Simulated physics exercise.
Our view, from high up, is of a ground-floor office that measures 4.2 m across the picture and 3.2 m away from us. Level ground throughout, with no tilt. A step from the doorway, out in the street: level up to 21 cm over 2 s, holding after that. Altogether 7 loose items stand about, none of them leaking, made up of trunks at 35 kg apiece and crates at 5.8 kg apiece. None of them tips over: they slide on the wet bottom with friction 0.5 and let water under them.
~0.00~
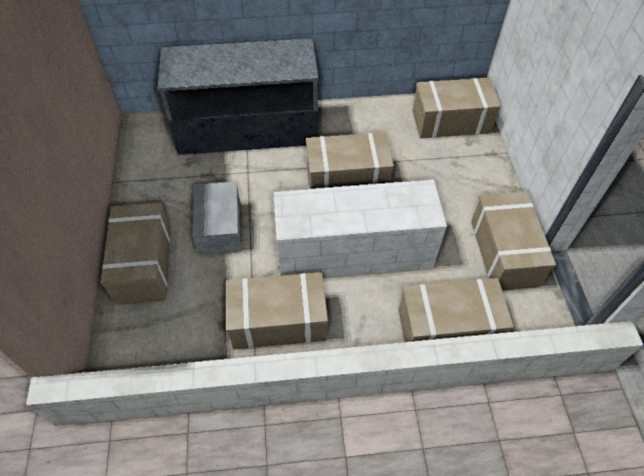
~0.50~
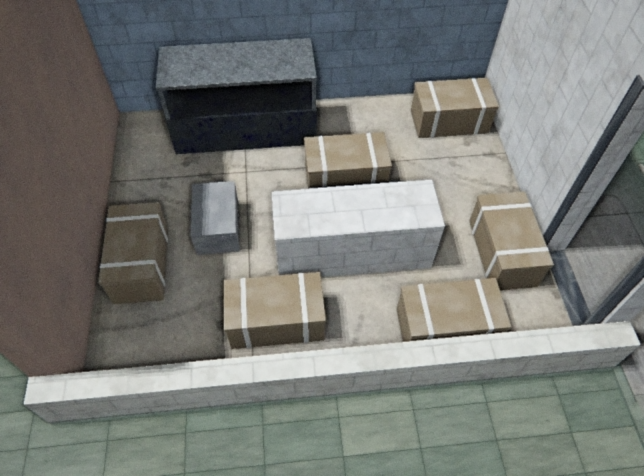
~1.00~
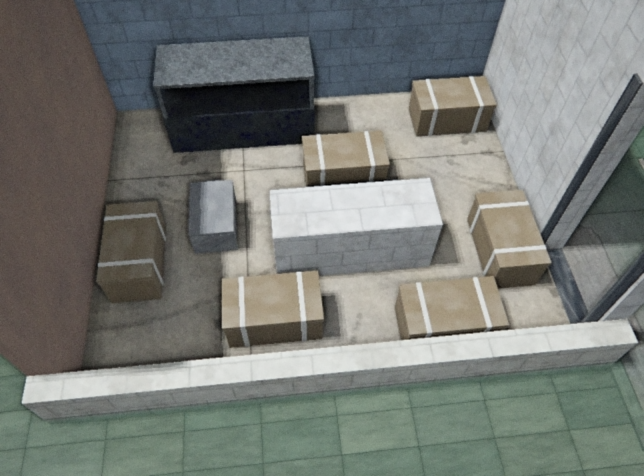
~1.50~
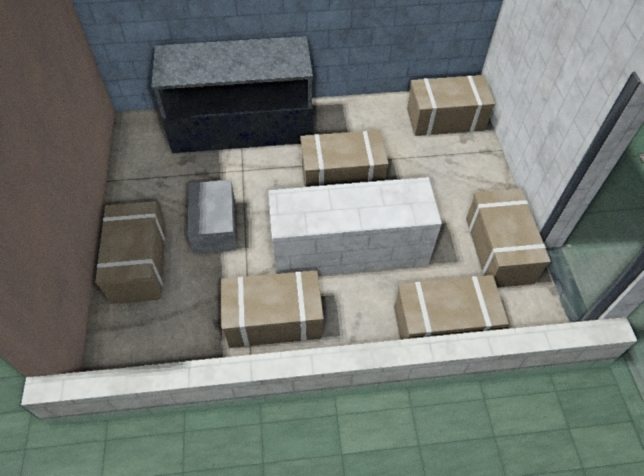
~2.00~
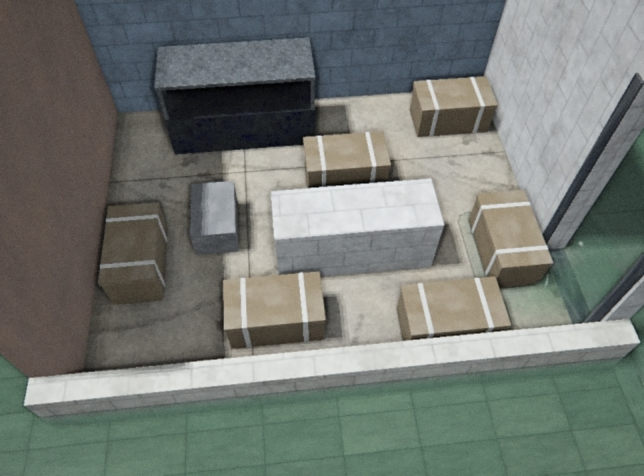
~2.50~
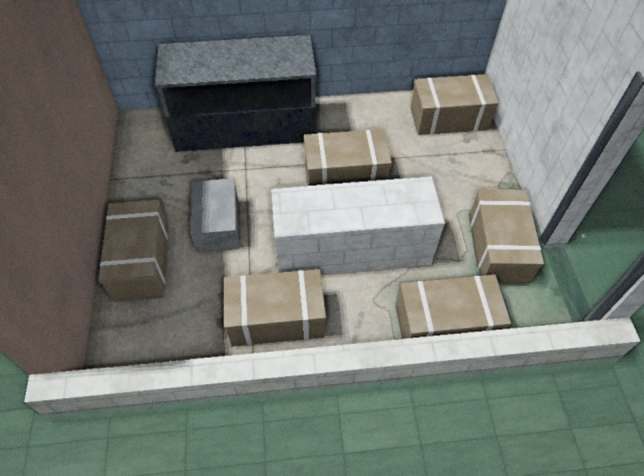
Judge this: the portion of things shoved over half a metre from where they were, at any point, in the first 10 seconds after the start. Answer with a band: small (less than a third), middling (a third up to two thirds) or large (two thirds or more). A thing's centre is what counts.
Large.
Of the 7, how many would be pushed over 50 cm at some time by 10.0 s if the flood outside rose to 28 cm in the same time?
With that change, 5 of them.
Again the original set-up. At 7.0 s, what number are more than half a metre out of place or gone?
I get 3.
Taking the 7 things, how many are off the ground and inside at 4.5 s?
Answer: 0.
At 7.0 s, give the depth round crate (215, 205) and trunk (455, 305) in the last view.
About 3 and 14 cm.
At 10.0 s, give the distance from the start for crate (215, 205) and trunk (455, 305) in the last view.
Respectively 100 and 250 cm.
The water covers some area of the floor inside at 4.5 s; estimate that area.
About 5.5 m2.
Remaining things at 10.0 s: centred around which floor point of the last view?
Roughly at (293, 192).
After 3.5 s 2 of 7 are over 50 cm from their spots; 0 afloat.
After 4.5 s 2 of 7 are over 50 cm from their spots; 0 afloat.
After 7.0 s 3 of 7 are over 50 cm from their spots; 1 afloat.
After 10.0 s 5 of 7 are over 50 cm from their spots, and 5 have been at some point; 4 afloat.
